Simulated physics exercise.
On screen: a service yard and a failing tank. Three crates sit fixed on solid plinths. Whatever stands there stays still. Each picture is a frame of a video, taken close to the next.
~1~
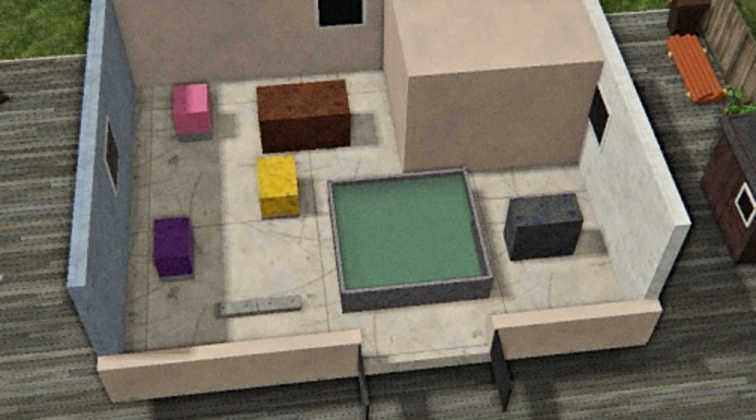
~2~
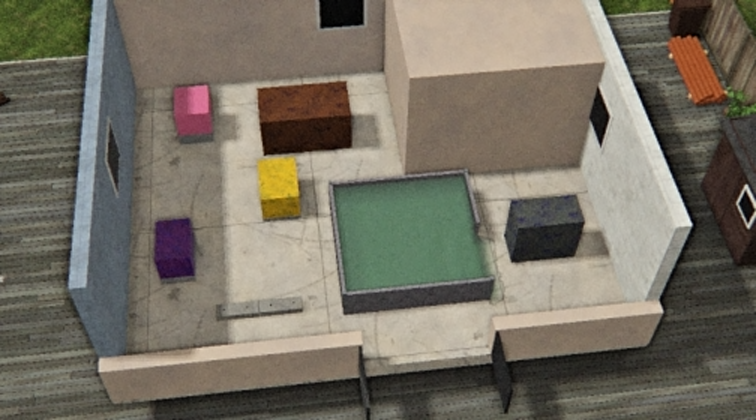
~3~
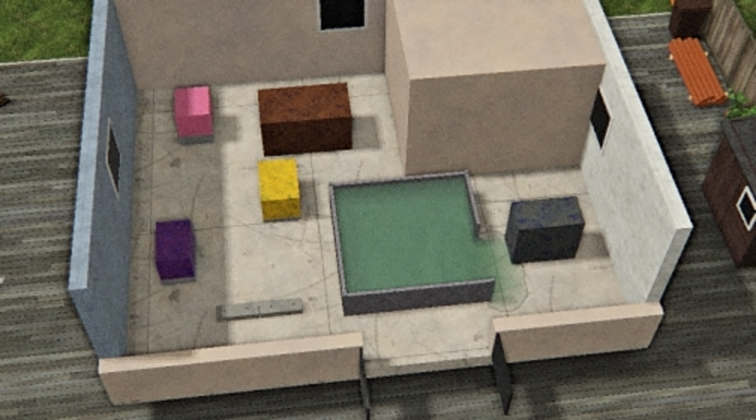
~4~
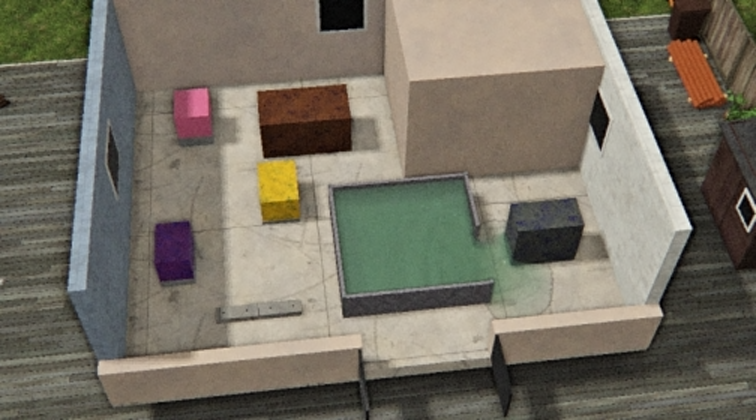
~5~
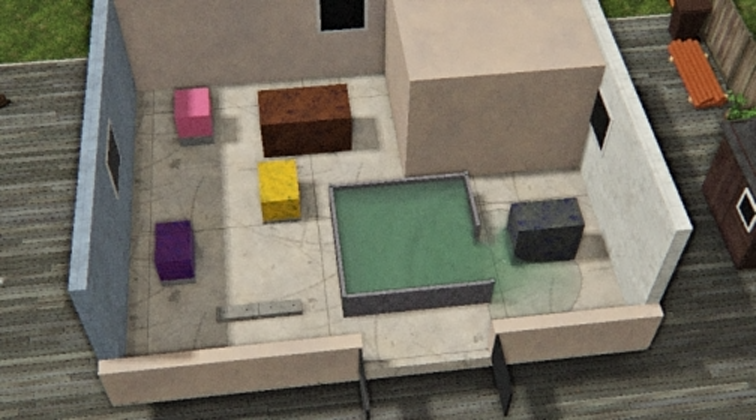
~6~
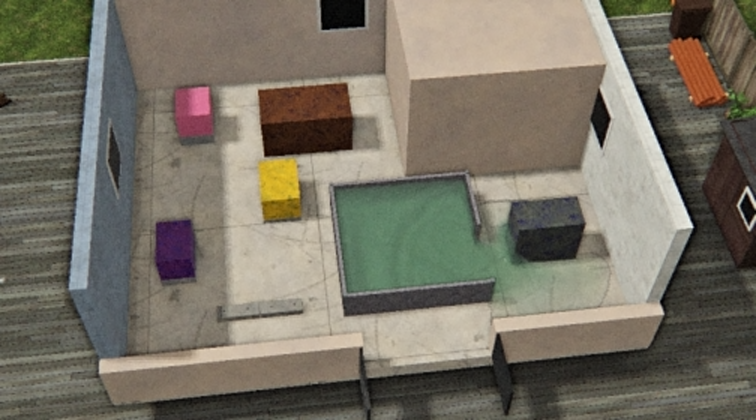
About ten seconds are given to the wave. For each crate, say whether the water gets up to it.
The purple crate will have no water on it. The pink crate will have no water on it. The yellow crate will have water on it.
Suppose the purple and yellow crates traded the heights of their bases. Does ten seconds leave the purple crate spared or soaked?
With the swap, the purple crate avoids the flood.
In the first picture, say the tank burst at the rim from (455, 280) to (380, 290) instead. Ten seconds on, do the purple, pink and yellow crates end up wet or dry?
Here goes: Purple crate - left alone; pink crate - left alone; yellow crate - left alone.
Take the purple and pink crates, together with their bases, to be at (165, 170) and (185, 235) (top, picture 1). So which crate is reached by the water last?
Going by the pictures, it's the pink one.
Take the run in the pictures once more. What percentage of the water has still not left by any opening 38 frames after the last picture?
Estimate: 98 %.
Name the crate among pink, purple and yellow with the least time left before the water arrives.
Answer: The crate marked yellow.
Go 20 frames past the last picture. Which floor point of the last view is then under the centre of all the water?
Roughly (476, 253) in the last picture.
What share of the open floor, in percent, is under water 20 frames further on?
I'd say 30 per cent.
A moment on, water covers 15 % of the floor; the purple crate not reached, the pink crate not reached, the yellow crate not reached.
Next, water covers 20 % of the floor; the purple crate not reached, the pink crate not reached, the yellow crate not reached.
Then, water covers 30 % of the floor; the purple crate not reached, the pink crate not reached, the yellow crate not reached.
Later, water covers 45 % of the floor; the purple crate not reached, the pink crate not reached, the yellow crate water round its plinth.
In the end, water covers 65 % of the floor; the purple crate stayed above the water, the pink crate stayed above the water, the yellow crate was topped.
